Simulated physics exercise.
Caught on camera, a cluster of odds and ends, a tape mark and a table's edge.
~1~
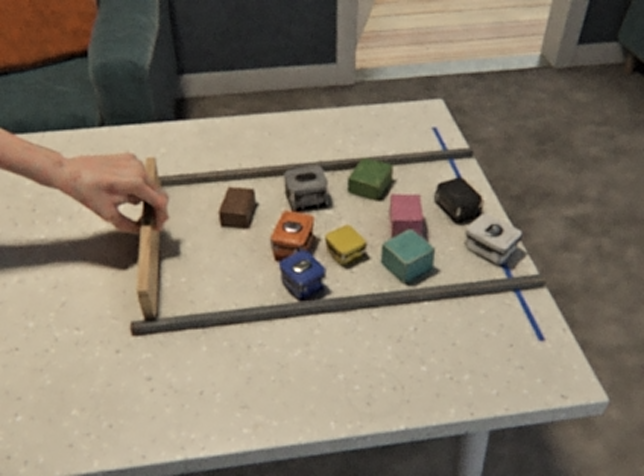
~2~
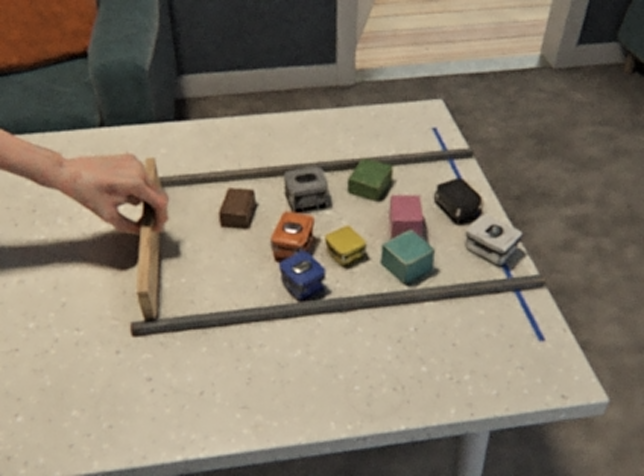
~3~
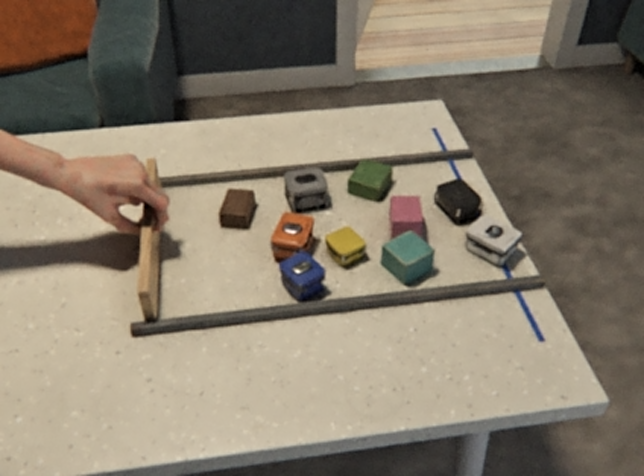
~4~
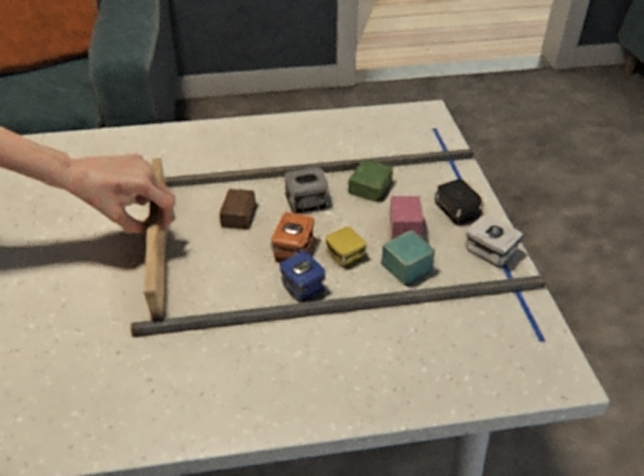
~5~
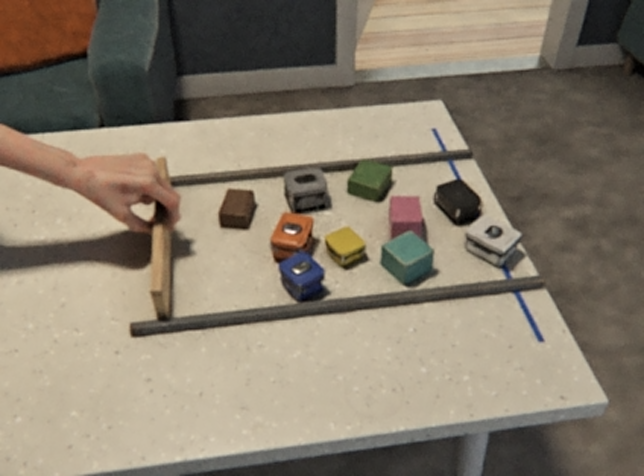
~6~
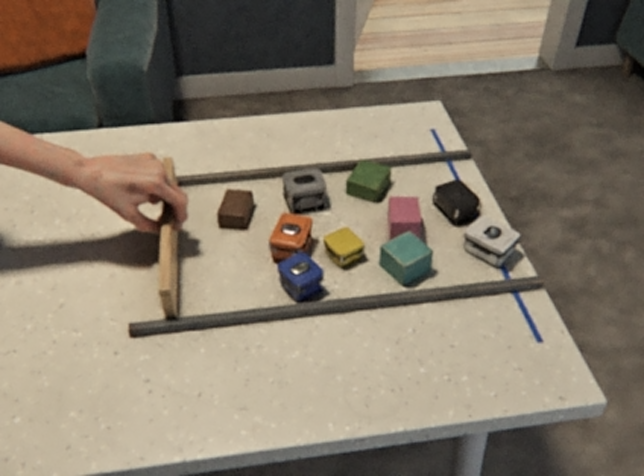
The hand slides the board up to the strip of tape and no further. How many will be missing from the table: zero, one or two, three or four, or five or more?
Outcome: The number that fall off is five or more.
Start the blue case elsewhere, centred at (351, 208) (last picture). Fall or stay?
From there it drops off.
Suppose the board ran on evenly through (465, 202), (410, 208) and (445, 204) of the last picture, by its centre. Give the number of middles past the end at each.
It would be 7, 0 and 3.
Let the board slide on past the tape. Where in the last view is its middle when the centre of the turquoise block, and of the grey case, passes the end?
Near (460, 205) and (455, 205).
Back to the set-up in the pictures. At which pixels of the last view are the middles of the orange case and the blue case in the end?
Near (498, 214) and (521, 259).
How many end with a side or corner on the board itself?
That makes 3.
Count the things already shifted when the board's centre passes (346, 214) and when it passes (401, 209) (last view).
At the one place 8, at the other 10.
Soon after, none off yet; white case at rest near (490, 242); black case at rest near (456, 202); pink block at rest near (404, 219).
Then, none off yet; white case at rest near (490, 242); black case at rest near (456, 202); pink block moved a little near (420, 215).
Further on, none off yet; white case moved about its own width near (518, 236); black case moved about its own width near (495, 195); pink block moved well along near (476, 206).
By the end, the number that fall off is five or more; fallen, grey case, yellow case, green block, turquoise block, pink block, black case and white case.
